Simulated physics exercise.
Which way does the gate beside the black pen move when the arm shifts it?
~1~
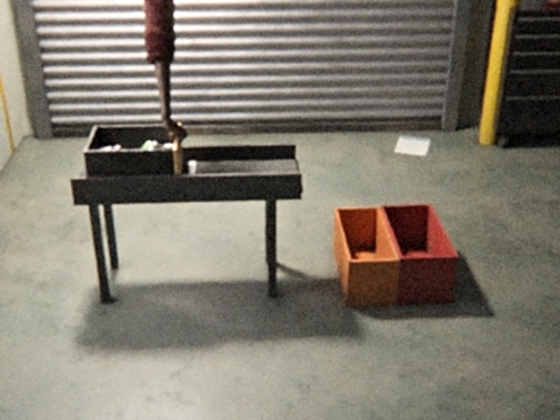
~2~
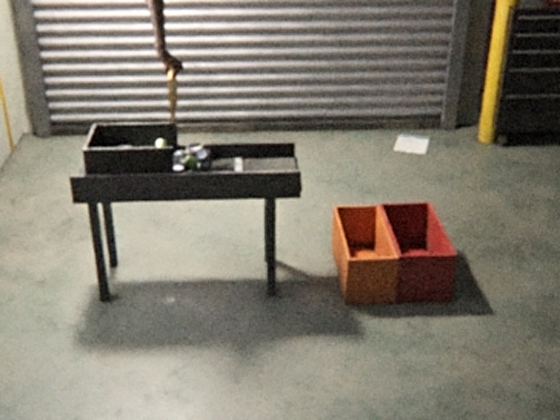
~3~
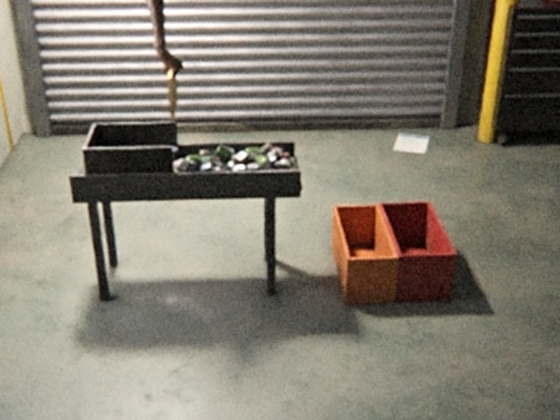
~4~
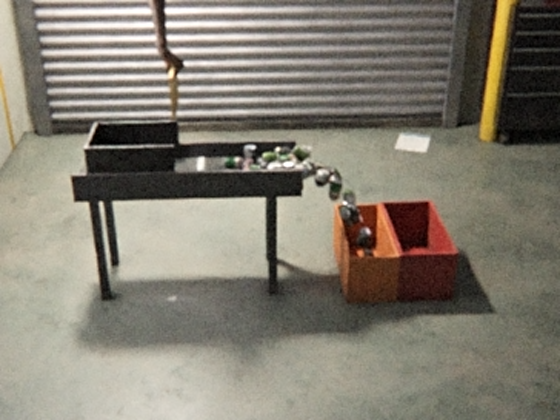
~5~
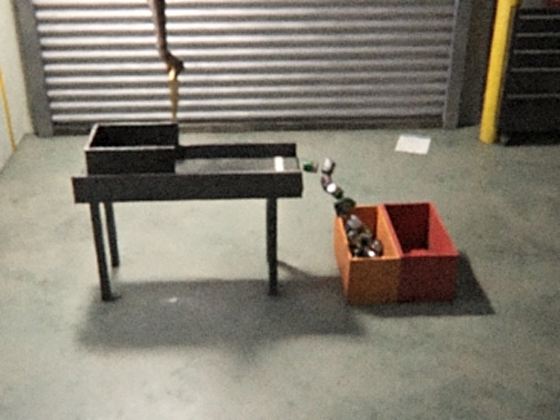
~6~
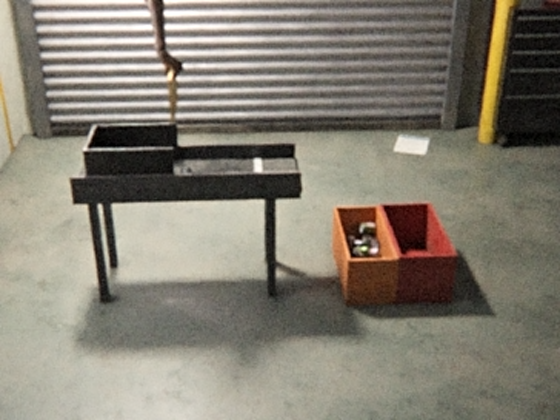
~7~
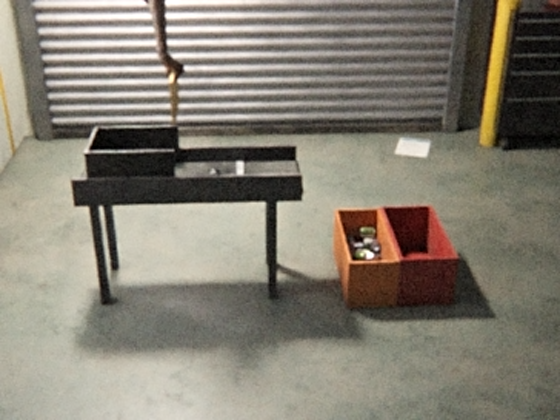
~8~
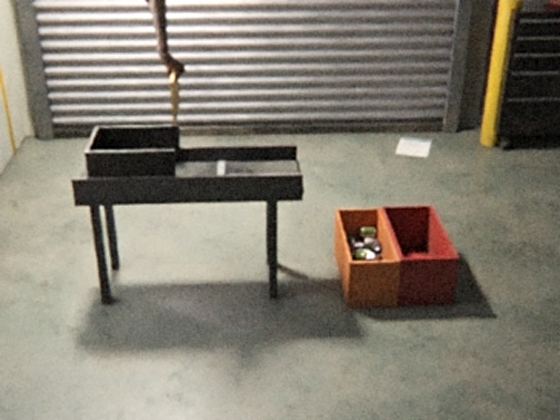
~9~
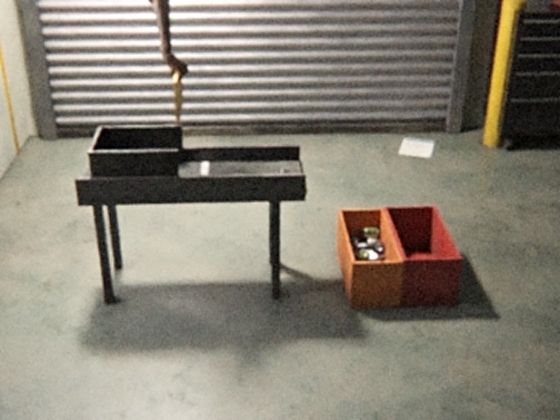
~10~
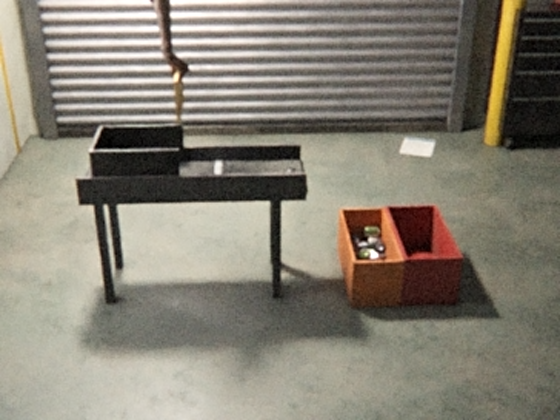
The gate moves up, lifted by the arm, and it stays raised while the cans ride out along the belt.
